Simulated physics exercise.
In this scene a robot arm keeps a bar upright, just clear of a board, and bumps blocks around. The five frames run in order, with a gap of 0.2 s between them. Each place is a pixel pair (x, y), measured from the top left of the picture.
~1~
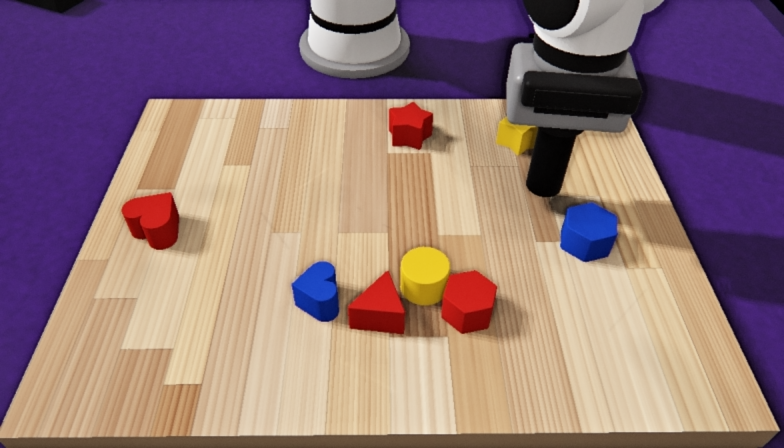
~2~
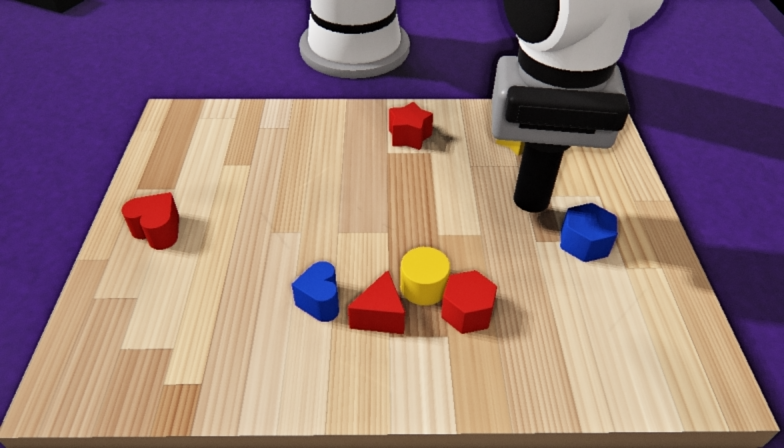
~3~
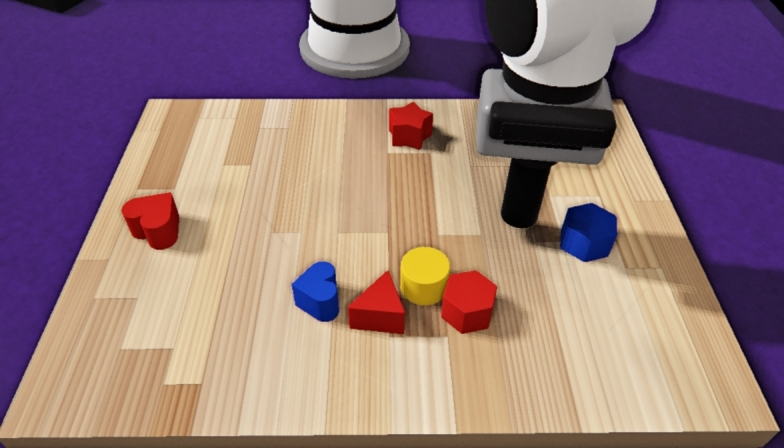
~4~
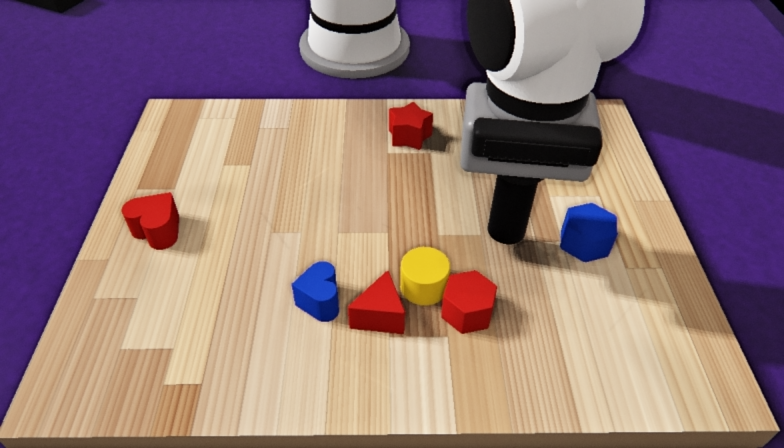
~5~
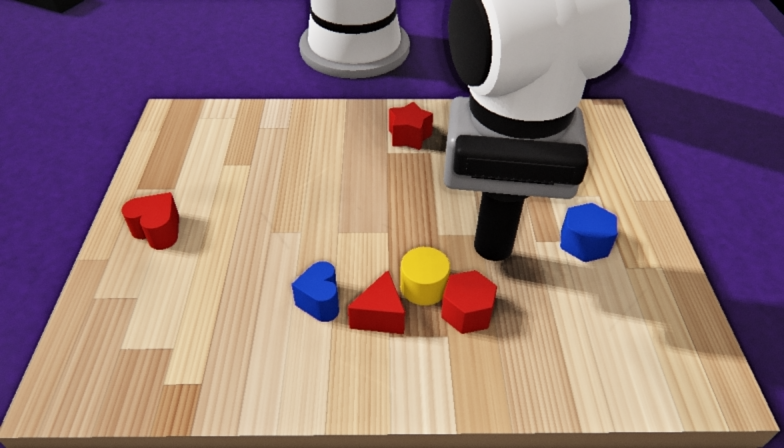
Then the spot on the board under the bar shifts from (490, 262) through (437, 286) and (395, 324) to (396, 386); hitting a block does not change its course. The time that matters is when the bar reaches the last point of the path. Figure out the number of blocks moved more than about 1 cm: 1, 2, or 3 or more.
Moved: 2.
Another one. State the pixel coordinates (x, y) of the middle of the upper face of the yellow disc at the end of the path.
Around (358, 277).
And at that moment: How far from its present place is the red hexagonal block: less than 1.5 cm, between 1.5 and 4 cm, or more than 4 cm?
It goes under 1.5 cm.
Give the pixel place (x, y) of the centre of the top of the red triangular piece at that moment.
I'd place it at (341, 322), taking the centre of its top.
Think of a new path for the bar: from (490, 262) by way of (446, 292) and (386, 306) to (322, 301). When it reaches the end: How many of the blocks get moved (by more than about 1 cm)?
The answer will be at least three.
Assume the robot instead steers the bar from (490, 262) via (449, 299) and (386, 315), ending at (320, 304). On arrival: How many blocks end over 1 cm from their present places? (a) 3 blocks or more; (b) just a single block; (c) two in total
a
What follows on the original path. One third of the way, bar at (437, 271); red triangular piece at (368, 300), turned 35° anticlockwise; yellow disc at (394, 272); red hexagonal block at (470, 294).
Two thirds of the way, bar at (395, 310); blue heart at (314, 282); red triangular piece at (347, 316), turned 40° anticlockwise; yellow disc at (358, 277); red hexagonal block at (470, 294).
At the end, bar at (396, 372); blue heart at (314, 282); red triangular piece at (341, 322), turned 15° anticlockwise; yellow disc at (358, 277); red hexagonal block at (470, 294).
